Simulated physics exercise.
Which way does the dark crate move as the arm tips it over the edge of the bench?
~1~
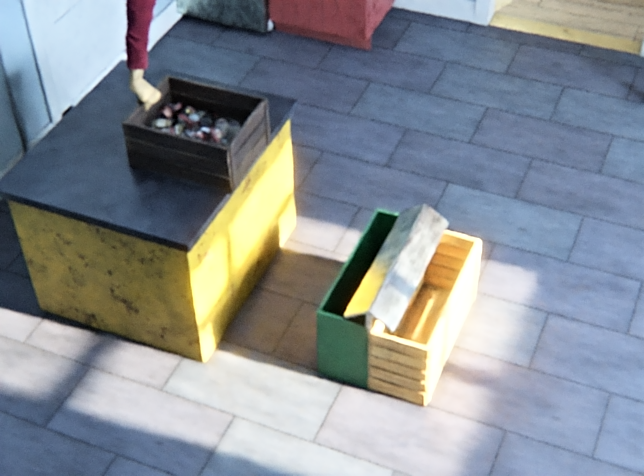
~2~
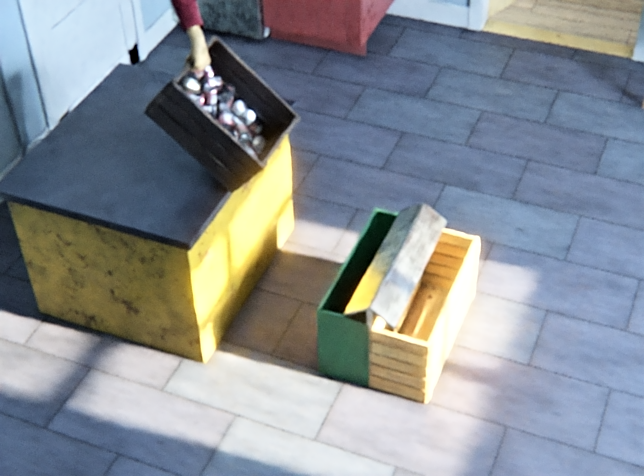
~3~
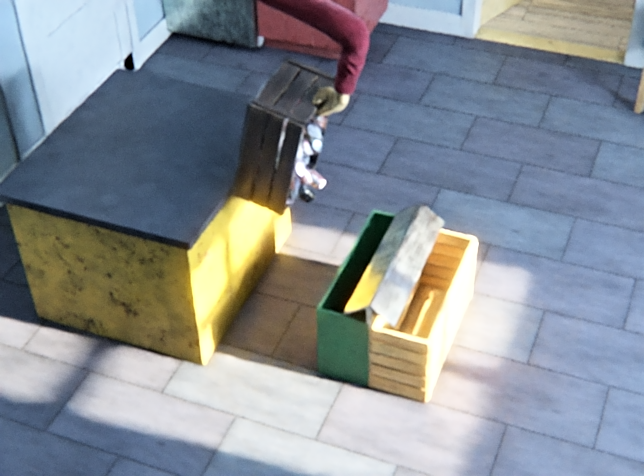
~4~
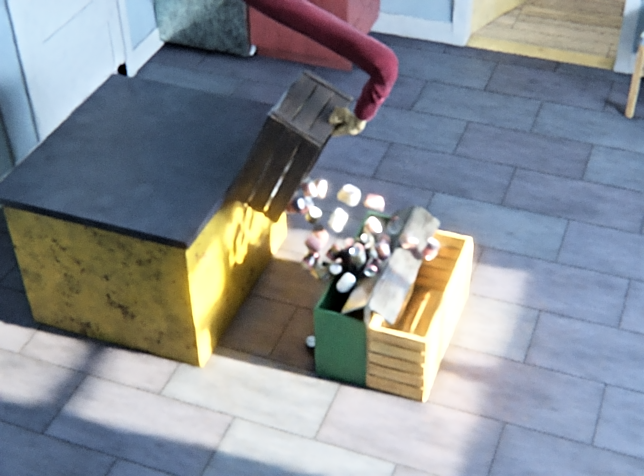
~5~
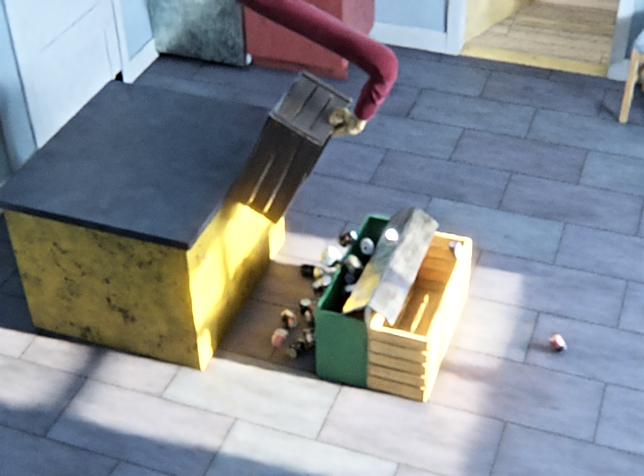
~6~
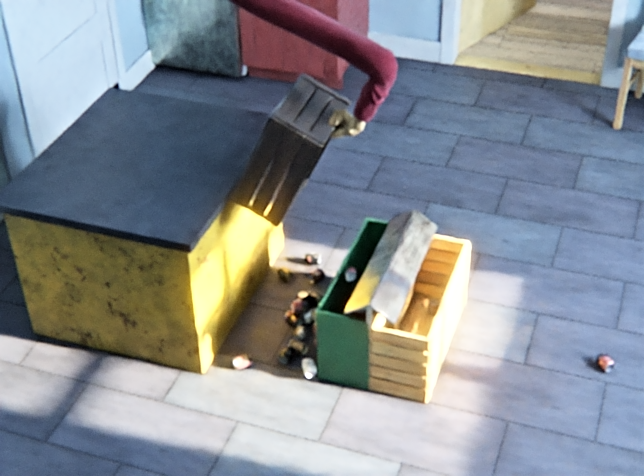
The dark crate moves to the right as it is tipped over the edge of the bench.
